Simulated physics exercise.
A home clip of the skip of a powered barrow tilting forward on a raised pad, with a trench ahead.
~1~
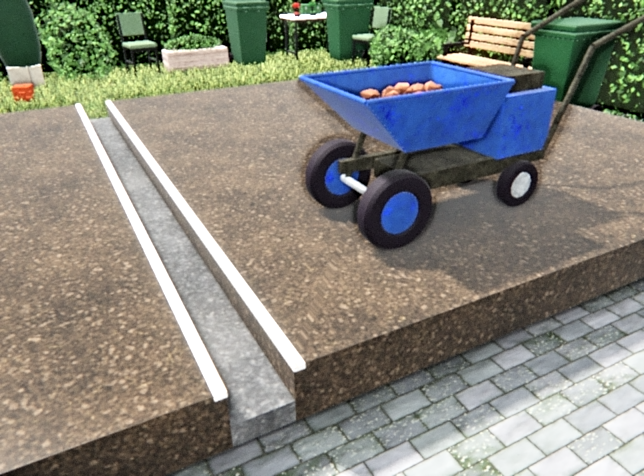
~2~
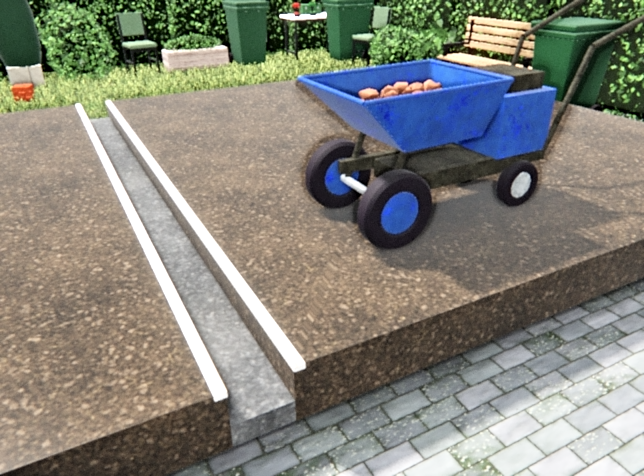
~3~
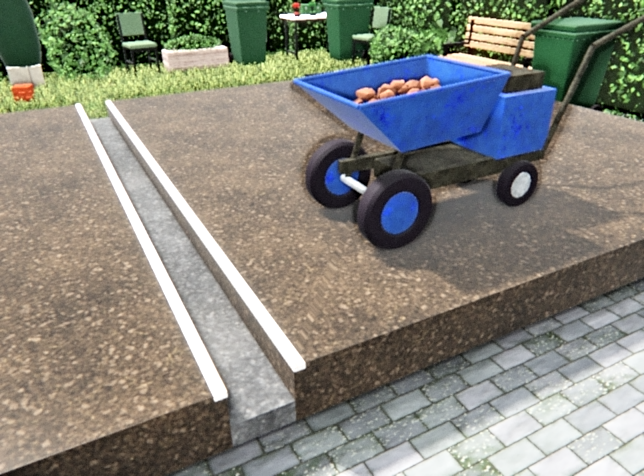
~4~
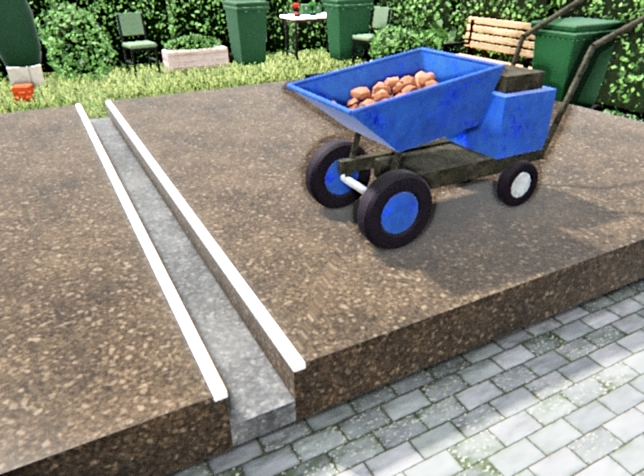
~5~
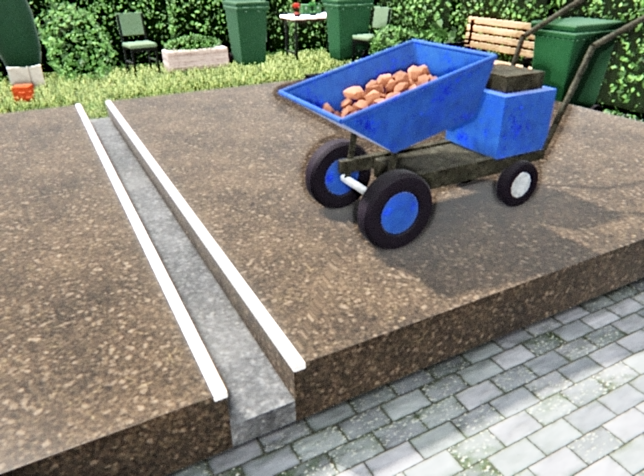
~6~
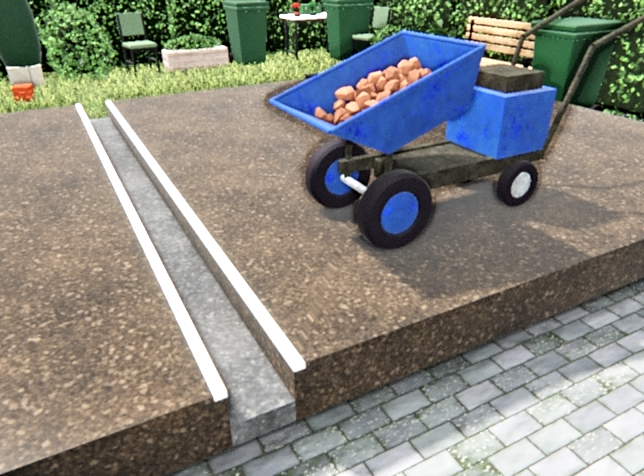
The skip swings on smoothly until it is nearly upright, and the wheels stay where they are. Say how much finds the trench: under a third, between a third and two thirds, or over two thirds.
Between the edges lies from one third to two thirds of the load.
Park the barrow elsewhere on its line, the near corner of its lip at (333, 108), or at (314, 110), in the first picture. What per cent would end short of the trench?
In turn 10 and 0 in a hundred.
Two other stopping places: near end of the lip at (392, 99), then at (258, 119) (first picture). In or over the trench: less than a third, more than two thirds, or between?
In turn: Below one third; under a third.
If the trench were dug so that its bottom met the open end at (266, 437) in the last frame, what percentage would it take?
Close to 50 per cent.
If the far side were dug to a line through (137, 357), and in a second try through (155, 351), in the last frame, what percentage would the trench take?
Roughly 50 per cent, and 50 per cent.
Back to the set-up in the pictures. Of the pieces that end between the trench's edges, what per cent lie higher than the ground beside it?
Close to 5 per cent.
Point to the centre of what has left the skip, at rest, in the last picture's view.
Roughly at (211, 278).
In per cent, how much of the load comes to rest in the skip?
About 10 per cent.
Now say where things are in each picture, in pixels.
Lip of the skip at (366, 103), level; top of the load at (418, 99), lumps of rubble; first edge of the trench at (265, 317); far edge at (194, 339), the trench under half as wide as the skip, and about half as deep as wide, in the first frame.
Lip of the skip at (364, 104), level; top of the load at (417, 98), in the second frame.
Lip of the skip at (359, 107), tipped barely; top of the load at (413, 96), in the third frame.
Lip of the skip at (351, 113), tipped a little; top of the load at (417, 92), in the fourth frame.
Lip of the skip at (342, 121), tipped a little; top of the load at (422, 89), in the fifth frame.
Lip of the skip at (331, 132), tipped clearly; top of the load at (413, 83); first edge of the trench at (265, 317); far edge at (194, 339), in the sixth frame.
Soon, skip tipped steeply; all in the skip.
A while on, skip tipped steeply; most in the skip; about a quarter short of the trench; a small part in or heaped over the trench.
Towards the end, skip tipped right over; a small part in the skip; about a third short of the trench; about half in or heaped over the trench.
Finally, skip tipped right over; a small part in the skip; about a third short of the trench; about half in or heaped over the trench; none beyond it.
